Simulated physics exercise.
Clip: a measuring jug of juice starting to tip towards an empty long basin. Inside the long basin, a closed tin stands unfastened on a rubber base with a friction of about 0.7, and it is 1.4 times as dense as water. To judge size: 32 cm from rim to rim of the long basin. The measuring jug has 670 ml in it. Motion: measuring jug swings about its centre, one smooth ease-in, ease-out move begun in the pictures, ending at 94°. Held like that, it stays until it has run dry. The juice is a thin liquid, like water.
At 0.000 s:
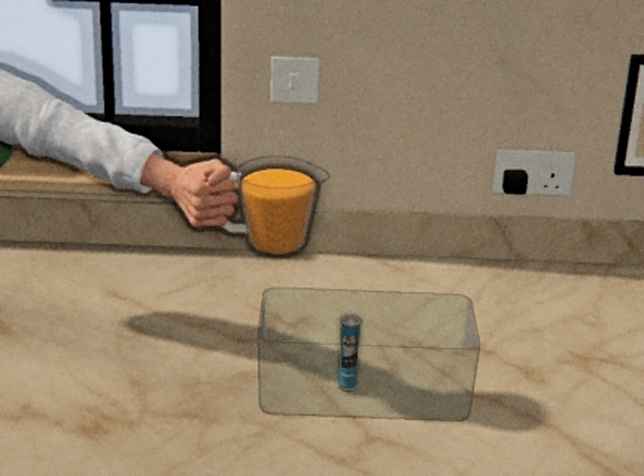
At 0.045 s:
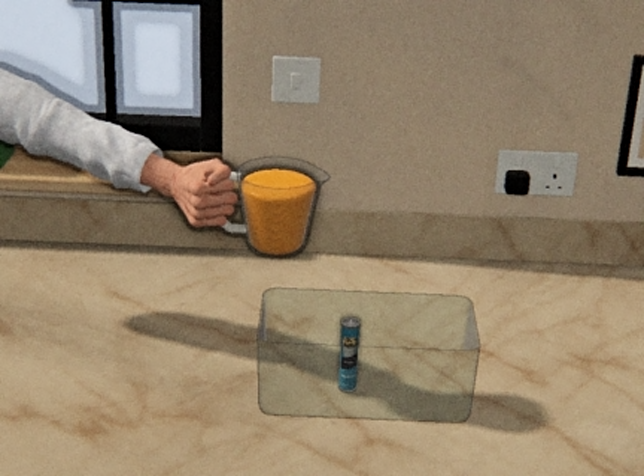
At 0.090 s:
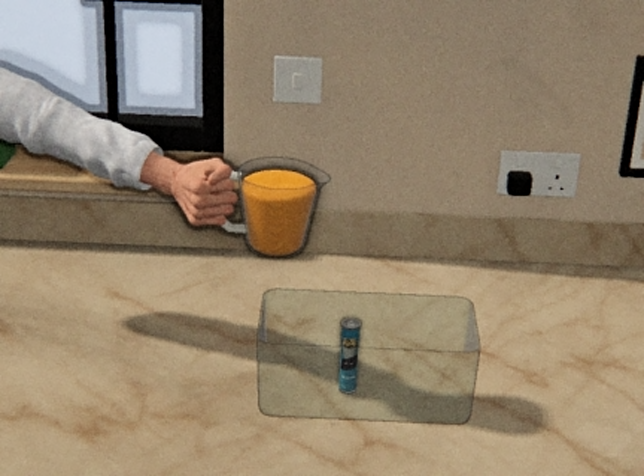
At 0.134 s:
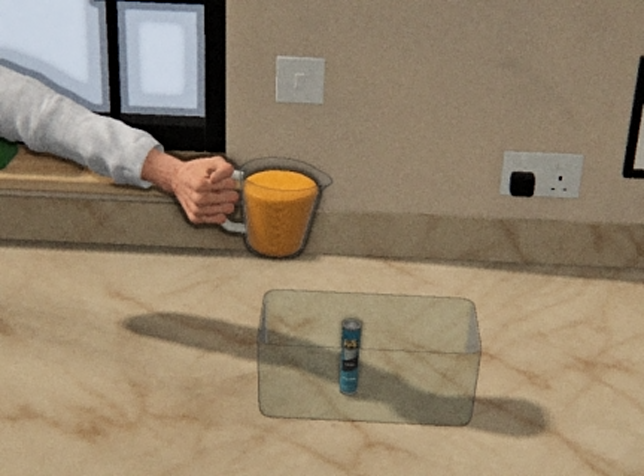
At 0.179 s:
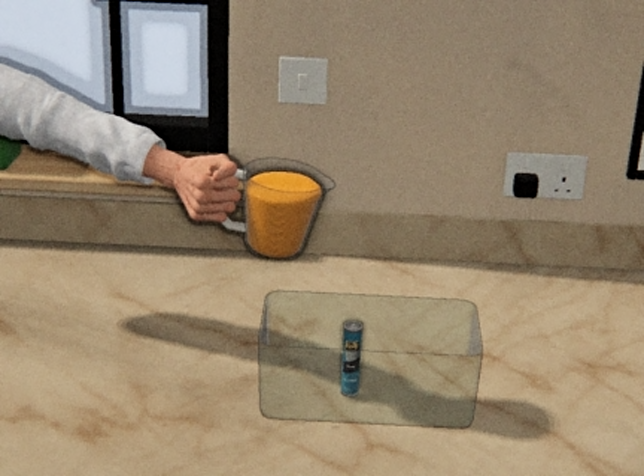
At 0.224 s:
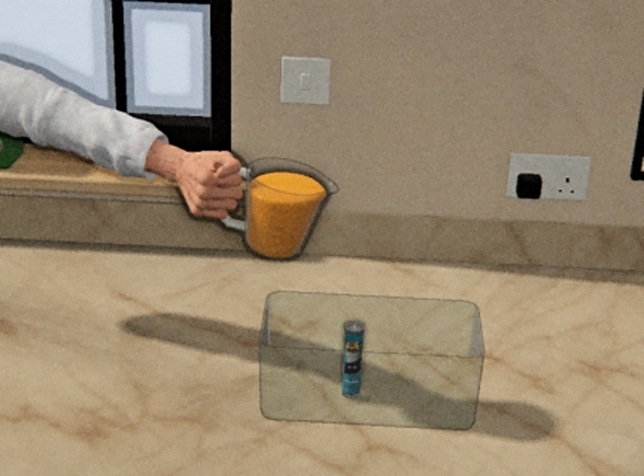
A hand holding a measuring jug of orange juice slowly tilting it slightly rightward above a clear basin containing a small blue tin.
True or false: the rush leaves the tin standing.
True.
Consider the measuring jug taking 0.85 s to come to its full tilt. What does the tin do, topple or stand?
Result: Tin upright.
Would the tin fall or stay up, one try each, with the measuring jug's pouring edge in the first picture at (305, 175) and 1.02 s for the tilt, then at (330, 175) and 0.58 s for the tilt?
The tin overturns the first time and stays vertical the second time.
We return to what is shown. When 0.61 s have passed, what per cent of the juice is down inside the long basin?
3 %, roughly.
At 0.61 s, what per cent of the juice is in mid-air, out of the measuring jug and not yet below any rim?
Near 20 per cent at that moment.
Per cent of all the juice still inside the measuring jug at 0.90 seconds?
Share remaining: Approx. 26 %.
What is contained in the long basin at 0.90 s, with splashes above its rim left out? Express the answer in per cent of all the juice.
Roughly 50 per cent.
After 0.61 s the tilt is 62° and 77 per cent is still to pour; the tin stands where it began.
After 0.90 s the tilt is 91° and 27 per cent is still to pour; the tin stands where it began.
After 1.20 s the tilt is 94° and 3 per cent is still to pour; the tin stands where it began.
After 1.52 s the tilt is 94° and 0 per cent is still to pour; the tin stands where it began.
In the end the tin stands where it began.
